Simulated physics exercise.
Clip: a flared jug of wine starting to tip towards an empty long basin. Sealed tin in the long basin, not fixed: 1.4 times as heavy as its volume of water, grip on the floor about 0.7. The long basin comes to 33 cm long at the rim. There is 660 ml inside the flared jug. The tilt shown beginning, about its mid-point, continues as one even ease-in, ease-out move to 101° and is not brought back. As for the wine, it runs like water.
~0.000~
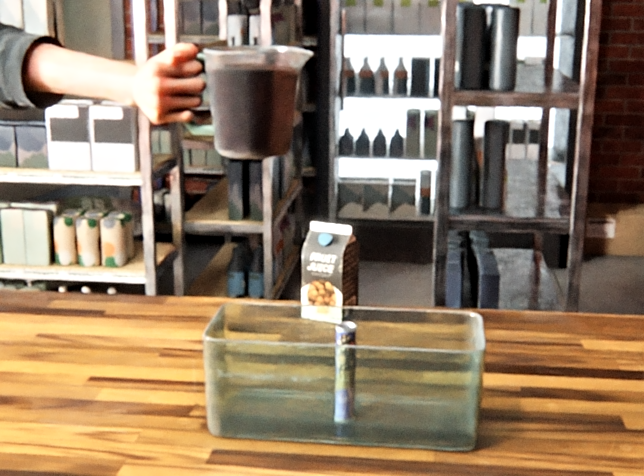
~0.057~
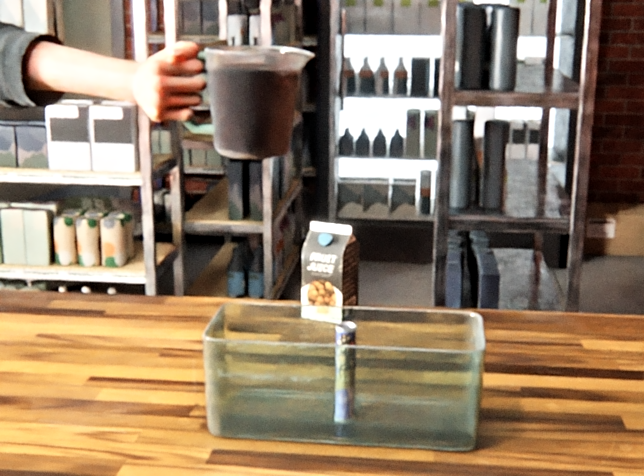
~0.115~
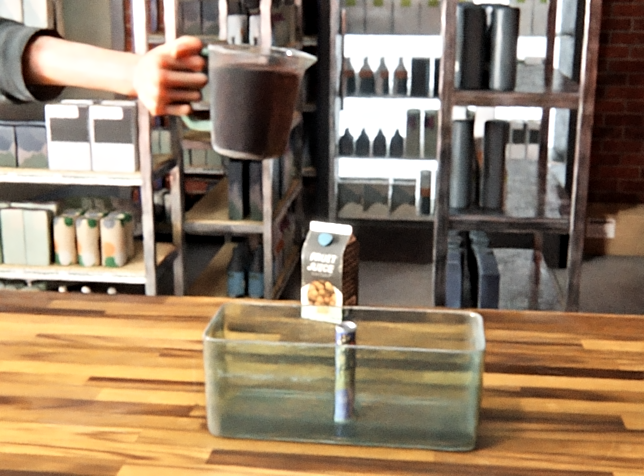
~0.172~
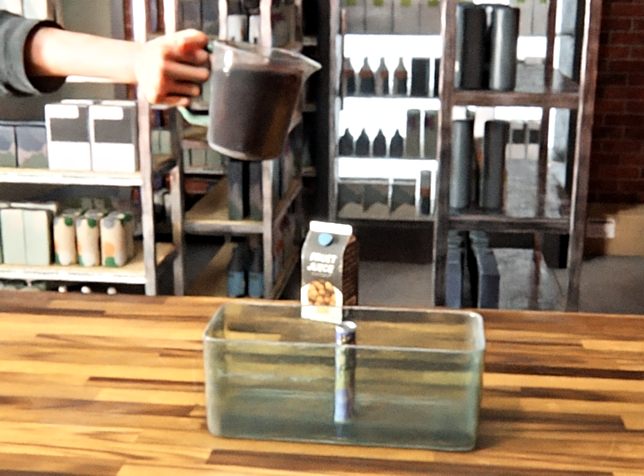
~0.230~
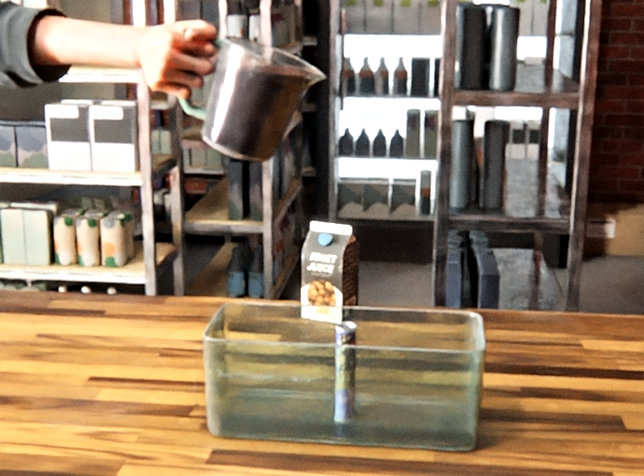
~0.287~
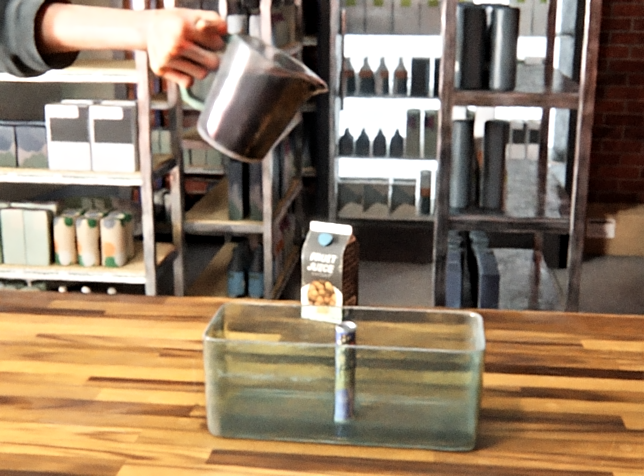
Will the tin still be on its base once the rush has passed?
Yes, it is still upright.
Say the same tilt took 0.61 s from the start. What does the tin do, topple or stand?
With that tilt, the tin stays on its base.
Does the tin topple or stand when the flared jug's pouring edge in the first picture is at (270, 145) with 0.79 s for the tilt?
After that, the tin overturns.
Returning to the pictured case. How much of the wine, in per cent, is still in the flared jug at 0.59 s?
Close to 60 in a hundred.
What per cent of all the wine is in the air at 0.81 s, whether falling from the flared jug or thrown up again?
Close to 36 %.
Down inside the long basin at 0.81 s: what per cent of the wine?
My estimate is about 50 percent.
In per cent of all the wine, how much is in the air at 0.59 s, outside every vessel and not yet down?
It comes to about 34 percent.
By 0.59 s the tilt is 86° and 61 per cent is still to pour; the tin stands where it began.
By 0.81 s the tilt is 101° and 15 per cent is still to pour; the tin stands where it began.
By 1.04 s the tilt is 101° and 2 per cent is still to pour; the tin stands where it began.
By 1.29 s the tilt is 101° and 0 per cent is still to pour; the tin stands where it began.
At rest the tin stands where it began.
